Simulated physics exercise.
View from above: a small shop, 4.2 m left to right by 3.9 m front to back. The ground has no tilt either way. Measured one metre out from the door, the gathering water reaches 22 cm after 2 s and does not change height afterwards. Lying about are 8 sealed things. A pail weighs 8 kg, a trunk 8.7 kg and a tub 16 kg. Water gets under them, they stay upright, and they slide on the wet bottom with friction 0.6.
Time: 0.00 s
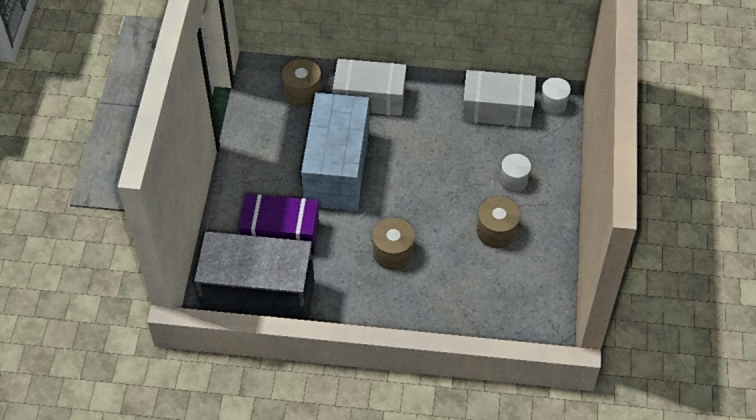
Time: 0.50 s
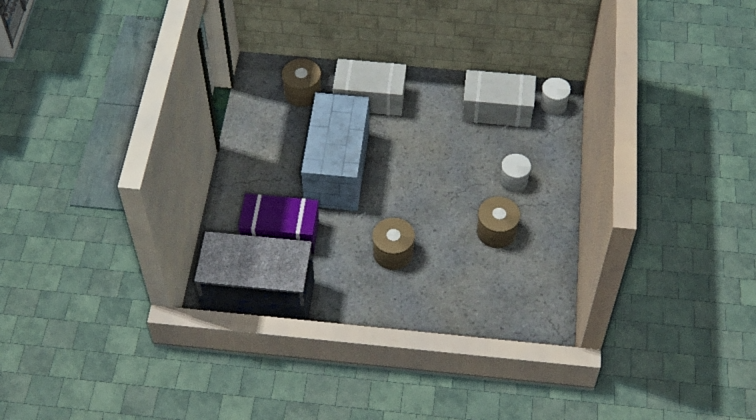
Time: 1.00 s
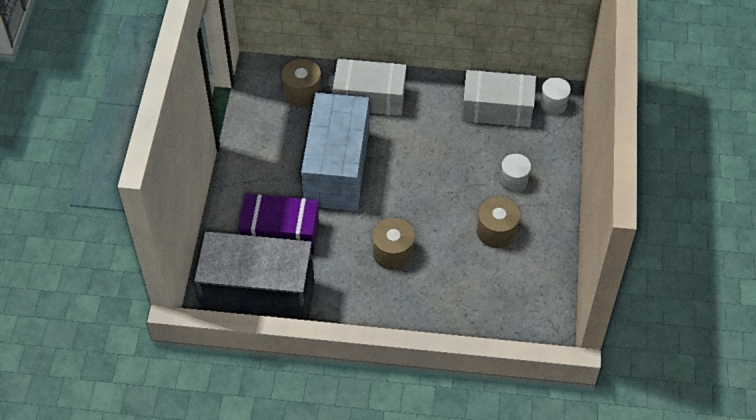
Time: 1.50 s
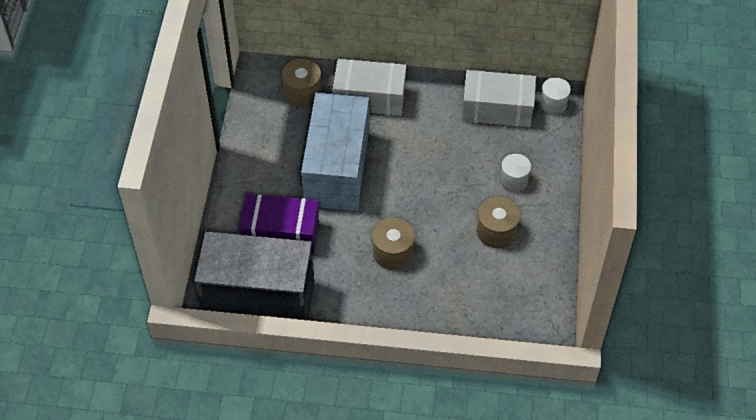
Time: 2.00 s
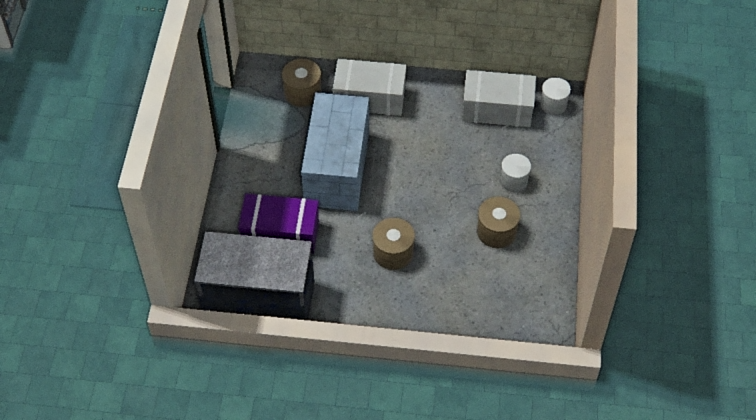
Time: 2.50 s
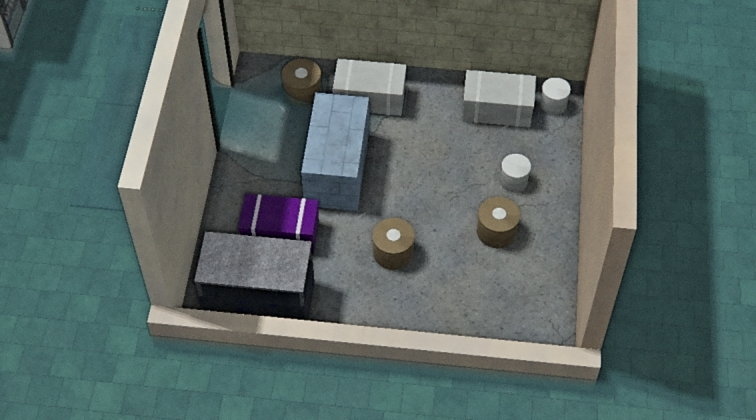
Greenish water spreading over the paving around a small walled shop, then seeping through the left doorway as trunks and tubs stay still.
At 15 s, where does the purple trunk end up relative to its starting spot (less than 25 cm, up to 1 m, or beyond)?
The purple trunk ends up within 1 m but past 25 cm.
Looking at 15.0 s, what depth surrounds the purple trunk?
Depth approx. 12 cm.
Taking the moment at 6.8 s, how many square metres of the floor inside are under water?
About 13 m2 is covered.
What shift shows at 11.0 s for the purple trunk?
It is about 60 cm out of place by then.
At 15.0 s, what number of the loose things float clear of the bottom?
8.
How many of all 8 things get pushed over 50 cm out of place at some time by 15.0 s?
All told, that gives 8.
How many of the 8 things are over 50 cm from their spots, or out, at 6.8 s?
Count then: 3.
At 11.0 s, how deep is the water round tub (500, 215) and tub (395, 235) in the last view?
I'd put it at 9 cm and 9 cm respectively.
After 3.5 s the purple trunk is near (274, 236), 0.3 m from its start, aground; 0 afloat.
After 6.8 s the purple trunk is near (304, 241), 0.5 m from its start, aground; 2 afloat.
After 11.0 s the purple trunk is near (332, 239), 0.7 m from its start, afloat; 5 afloat.
After 15.0 s the purple trunk is near (317, 214), 0.4 m from its start, afloat; 8 afloat.
